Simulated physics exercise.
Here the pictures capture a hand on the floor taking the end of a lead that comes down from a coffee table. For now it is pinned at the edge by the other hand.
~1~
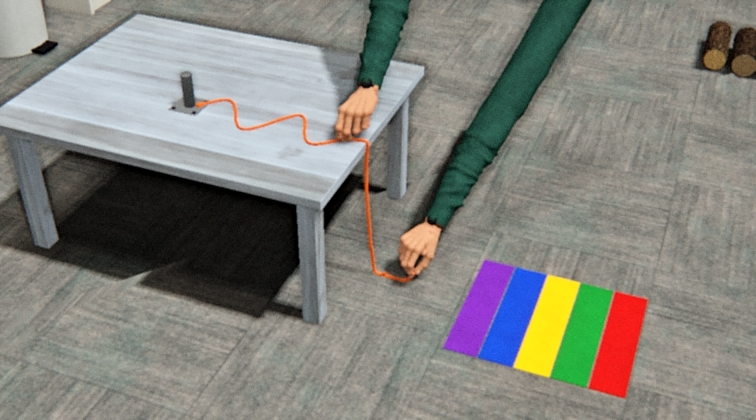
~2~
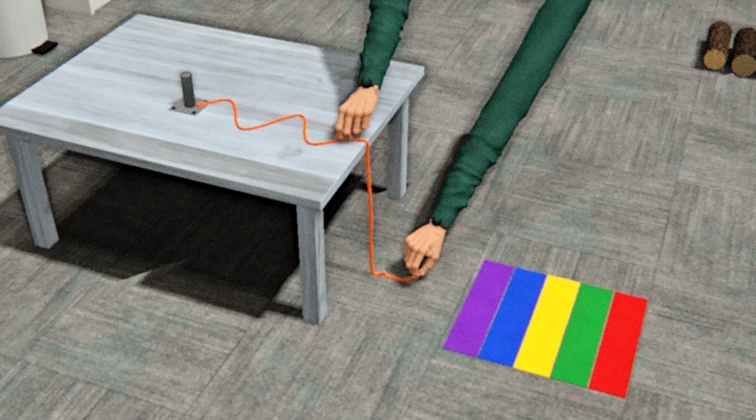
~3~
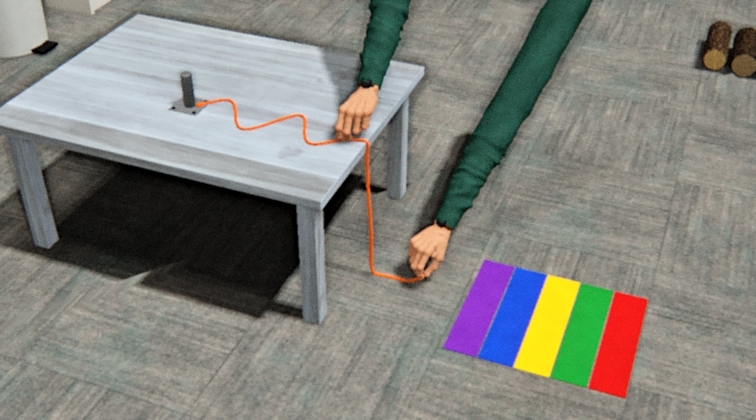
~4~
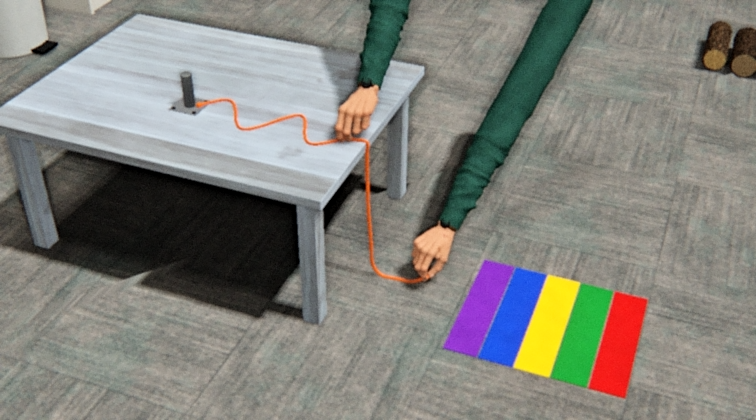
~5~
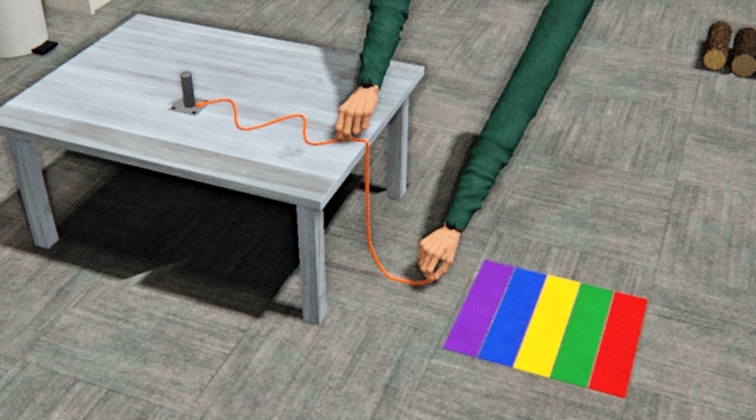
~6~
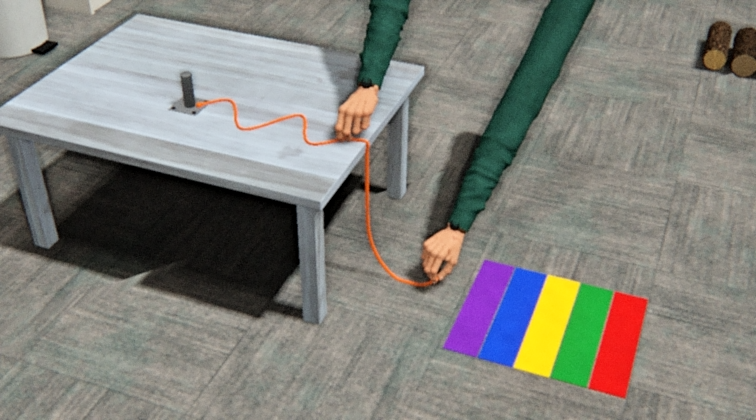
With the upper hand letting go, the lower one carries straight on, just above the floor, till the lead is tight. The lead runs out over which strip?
The red one.
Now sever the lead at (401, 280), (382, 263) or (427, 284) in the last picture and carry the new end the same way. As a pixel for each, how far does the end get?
Try by try: (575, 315), (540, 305) and (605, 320).
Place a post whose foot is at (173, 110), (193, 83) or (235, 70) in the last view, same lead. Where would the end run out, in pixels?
Around (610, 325), then (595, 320), then (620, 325).
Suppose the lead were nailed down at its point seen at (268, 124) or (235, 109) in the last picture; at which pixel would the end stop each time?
Approximately (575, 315), then (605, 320).
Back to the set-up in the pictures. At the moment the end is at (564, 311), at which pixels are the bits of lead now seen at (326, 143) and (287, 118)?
Point one: (377, 187); point two: (326, 136).
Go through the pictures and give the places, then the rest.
The first picture shows end (414, 273); purple (467, 335); blue (502, 344); yellow (537, 354); green (574, 364); red (612, 374).
The second picture shows end (419, 274); lead through (230, 101) (259, 127) (304, 131) (361, 141) (370, 203) (371, 263).
The third picture shows end (424, 275).
The fourth picture shows end (427, 276); lead through (230, 101) (259, 127) (304, 131) (361, 141) (368, 202) (372, 263).
The fifth picture shows end (433, 278).
The sixth picture shows end (437, 279); lead through (230, 101) (259, 127) (304, 131) (361, 141) (367, 202) (381, 263).
Soon after, end near (564, 311); over yellow.
Then, end near (603, 321); over green.
At full stretch, end near (624, 326); over red. It halts on the red strip.
